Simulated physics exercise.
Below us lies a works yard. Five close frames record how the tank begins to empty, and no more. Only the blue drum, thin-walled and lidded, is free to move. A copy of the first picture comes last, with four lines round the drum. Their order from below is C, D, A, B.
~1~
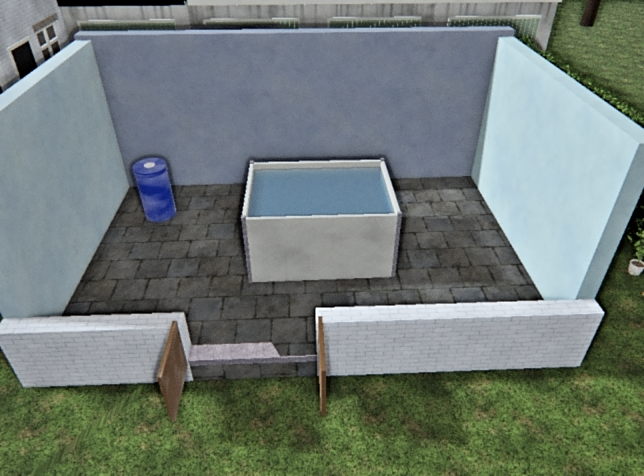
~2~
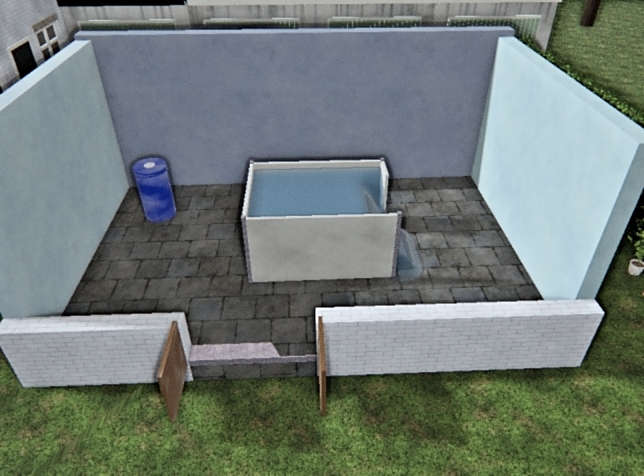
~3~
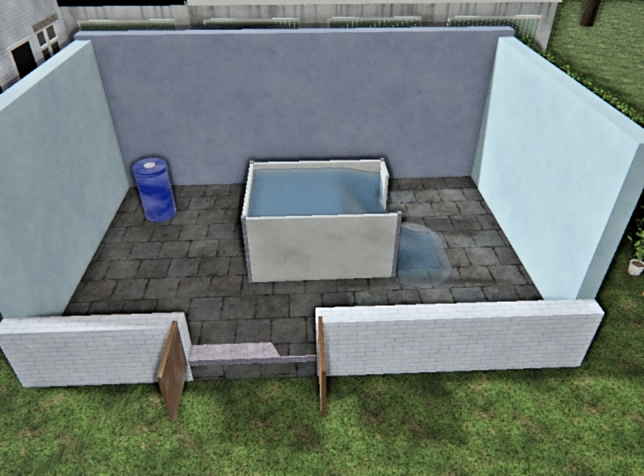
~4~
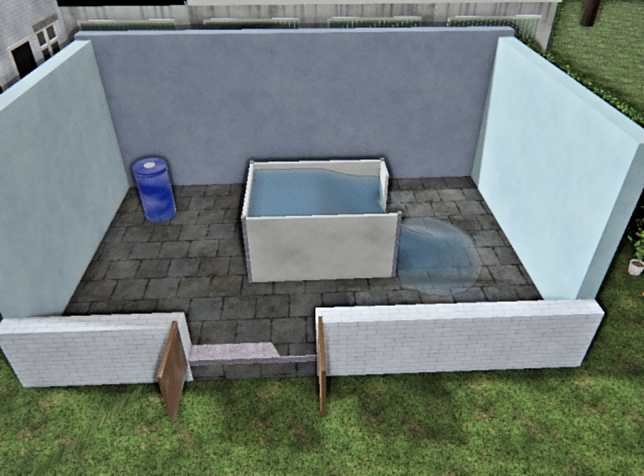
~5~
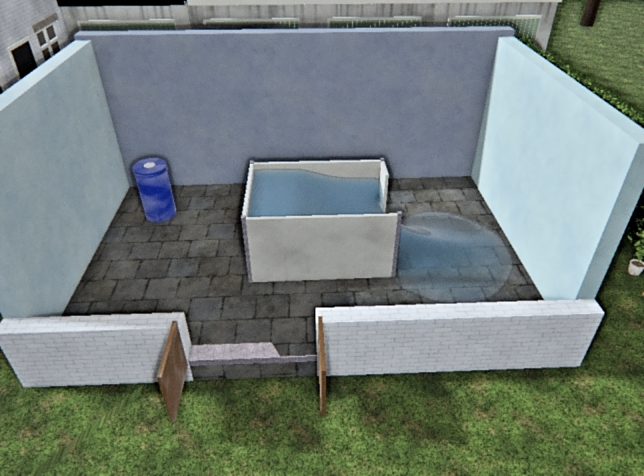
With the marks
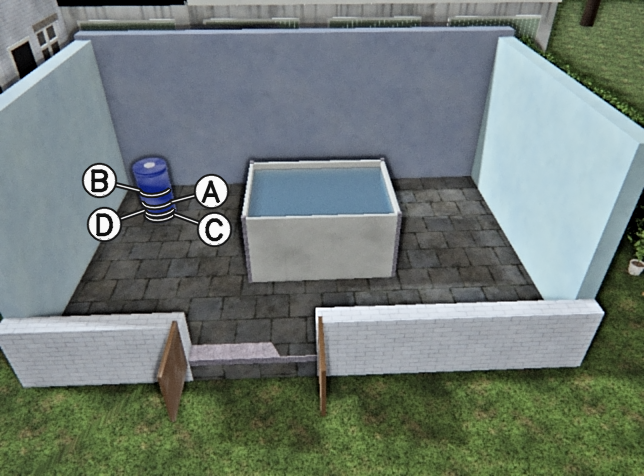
In a walled, paved yard with an open gate, water pours from the right side of a full, pale tank and spreads across the paving to the right, while a blue drum stands still on the left.
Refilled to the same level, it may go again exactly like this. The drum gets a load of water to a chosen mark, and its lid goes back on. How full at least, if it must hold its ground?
Mark A.
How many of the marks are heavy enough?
Two.
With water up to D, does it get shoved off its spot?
Yes, it does.
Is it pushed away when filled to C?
Yes, that goes wrong.
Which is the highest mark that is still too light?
The answer is D.
In white, A at (154, 207); B at (151, 195); C at (157, 220); D at (156, 215); from the bottom up C, D, A, B.
Choosing A, it does not move.
Choosing B, it does not move.
Choosing C, it is pushed about 4 times its own width away.
Choosing D, it is pushed about its own width away.
